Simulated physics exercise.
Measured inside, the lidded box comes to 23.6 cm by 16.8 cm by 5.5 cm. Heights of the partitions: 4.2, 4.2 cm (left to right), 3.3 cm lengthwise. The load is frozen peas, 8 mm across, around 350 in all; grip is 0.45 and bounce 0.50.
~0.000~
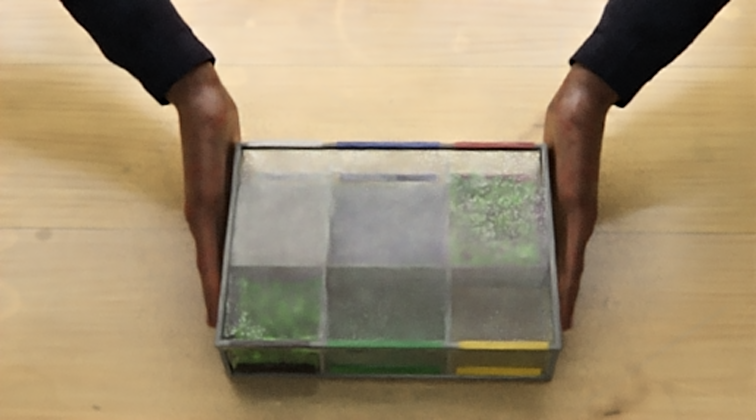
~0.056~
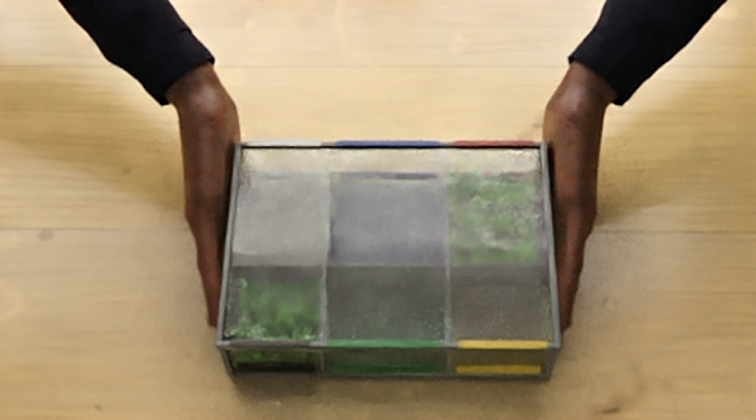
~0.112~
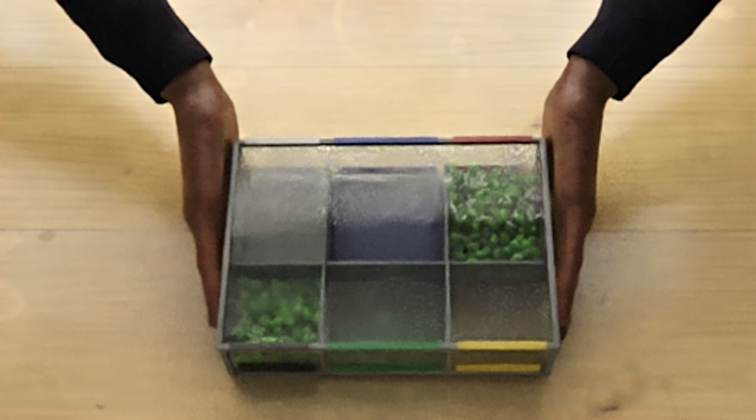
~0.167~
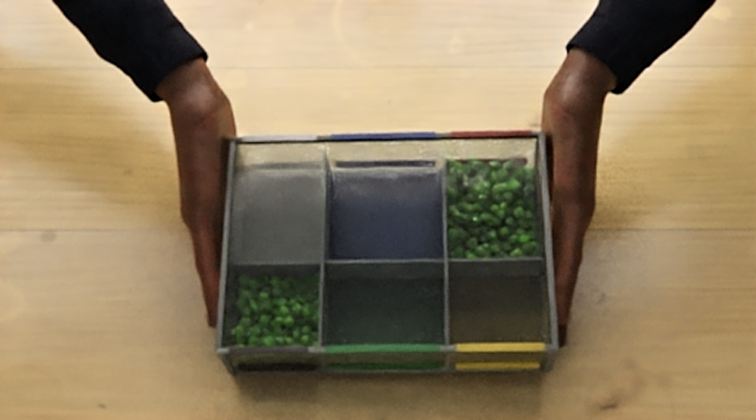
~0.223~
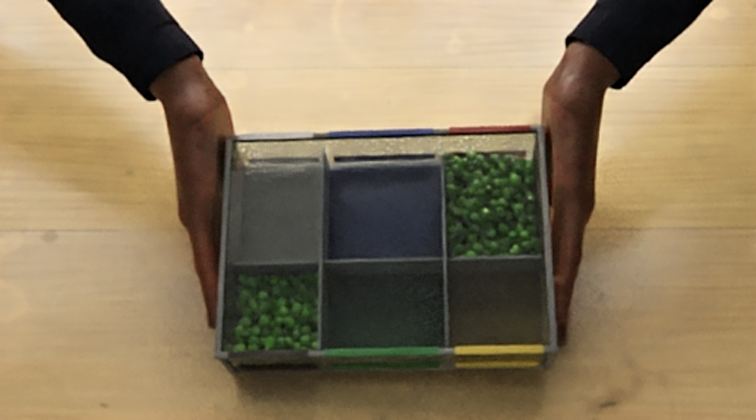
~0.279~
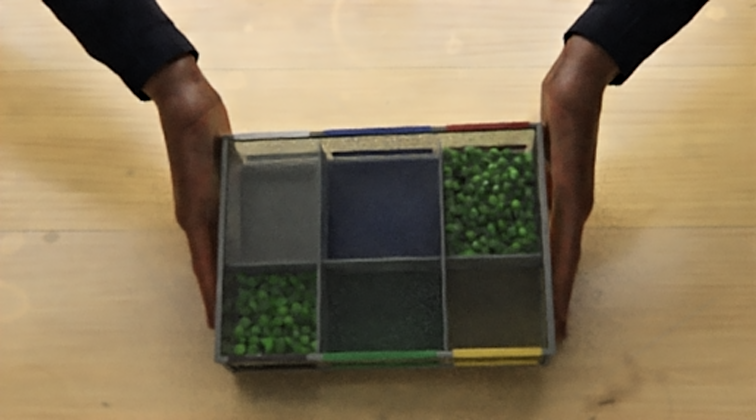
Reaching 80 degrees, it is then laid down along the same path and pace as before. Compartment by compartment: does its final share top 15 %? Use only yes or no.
Red: Yes; blue: No; green: No; yellow: Yes; white: No; black: Yes.
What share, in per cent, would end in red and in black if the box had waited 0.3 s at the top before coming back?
In per cent: Red 30, black 40.
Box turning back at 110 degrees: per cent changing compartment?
Roughly 50 %.
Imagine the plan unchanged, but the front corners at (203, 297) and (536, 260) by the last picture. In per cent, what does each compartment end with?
Each compartment ends with, in per cent, red 55, blue 5, green 0, yellow 0, white 10 and black 30.
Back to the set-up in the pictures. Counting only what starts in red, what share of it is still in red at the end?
Close to 60 in a hundred.
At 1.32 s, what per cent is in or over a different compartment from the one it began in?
10 %.
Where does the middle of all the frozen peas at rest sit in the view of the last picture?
I'd say roughly (454, 324).
Then, at 1.32 s, tilt 80 degrees; red 55 %, yellow 5 %, black 40 %.
After 2.01 s, tilt 35 degrees; red 35 %, green 5 %, yellow 20 %, black 40 %.
After 2.74 s, tilt 0 degrees; red 35 %, green 5 %, yellow 20 %, black 40 %.
In the end, at 3.3 s, red 35 %, blue 0 %, green 5 %, yellow 20 %, white 0 %, black 40 %.
